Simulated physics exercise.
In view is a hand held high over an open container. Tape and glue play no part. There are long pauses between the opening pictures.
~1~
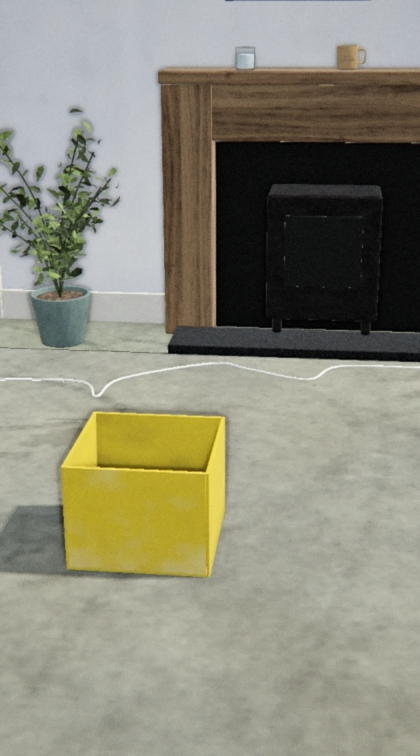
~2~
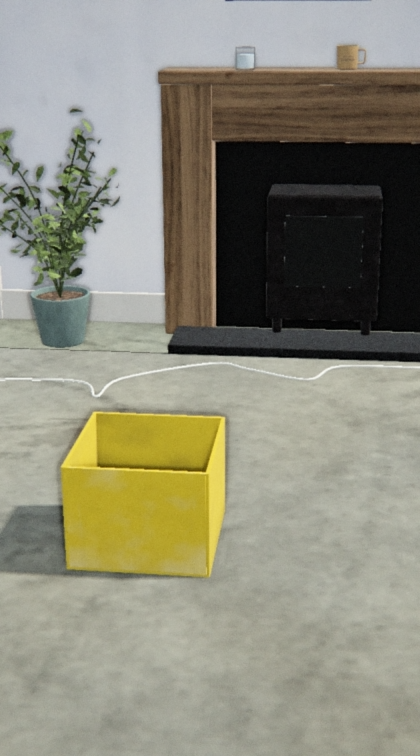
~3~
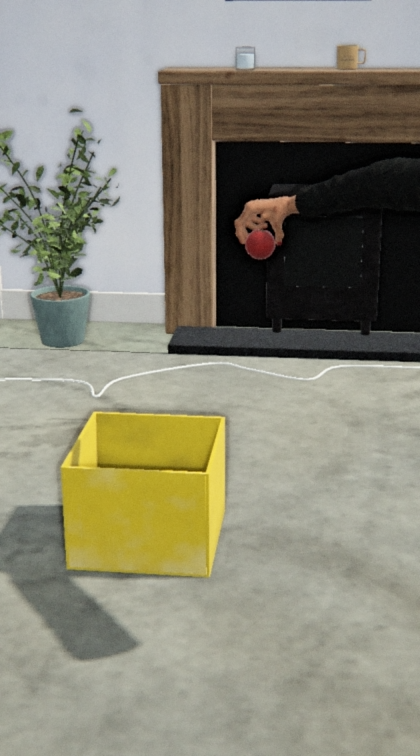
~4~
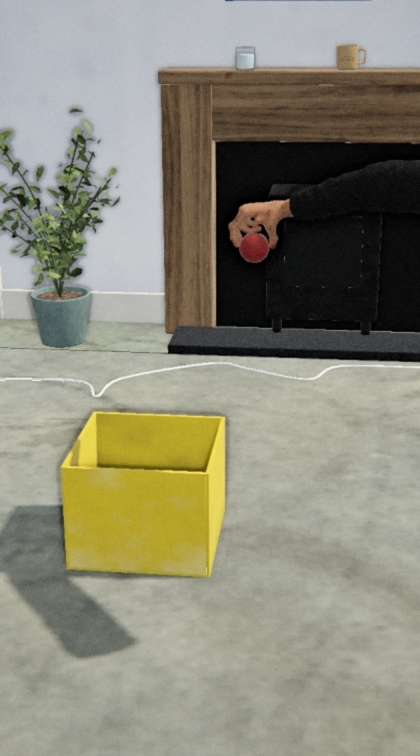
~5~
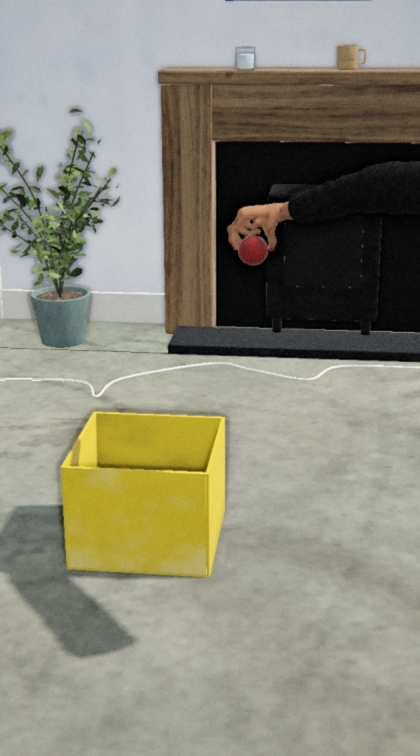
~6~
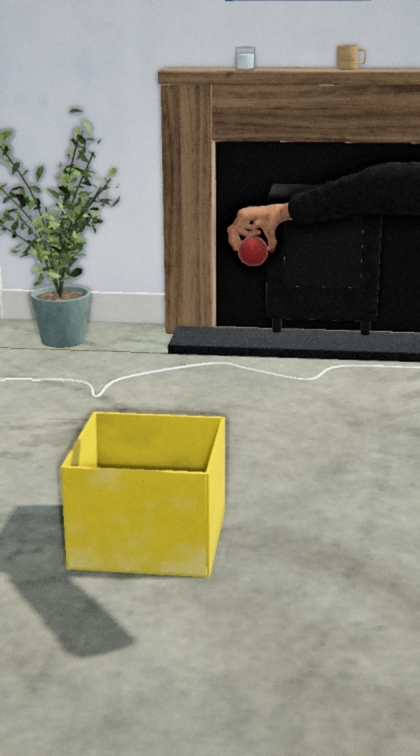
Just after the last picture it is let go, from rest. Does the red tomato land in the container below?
Chances are it will go astray on the way down.
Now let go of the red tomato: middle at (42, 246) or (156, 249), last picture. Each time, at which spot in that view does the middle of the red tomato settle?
Somewhere near (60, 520), and then near (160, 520).
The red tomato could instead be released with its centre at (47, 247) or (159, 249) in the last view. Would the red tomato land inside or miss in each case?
In that order, it misses; ends up inside.
Then, 0.30 s on from there, red tomato on its way down near (252, 384).
In the end, the red tomato falls beside it, near (251, 532).
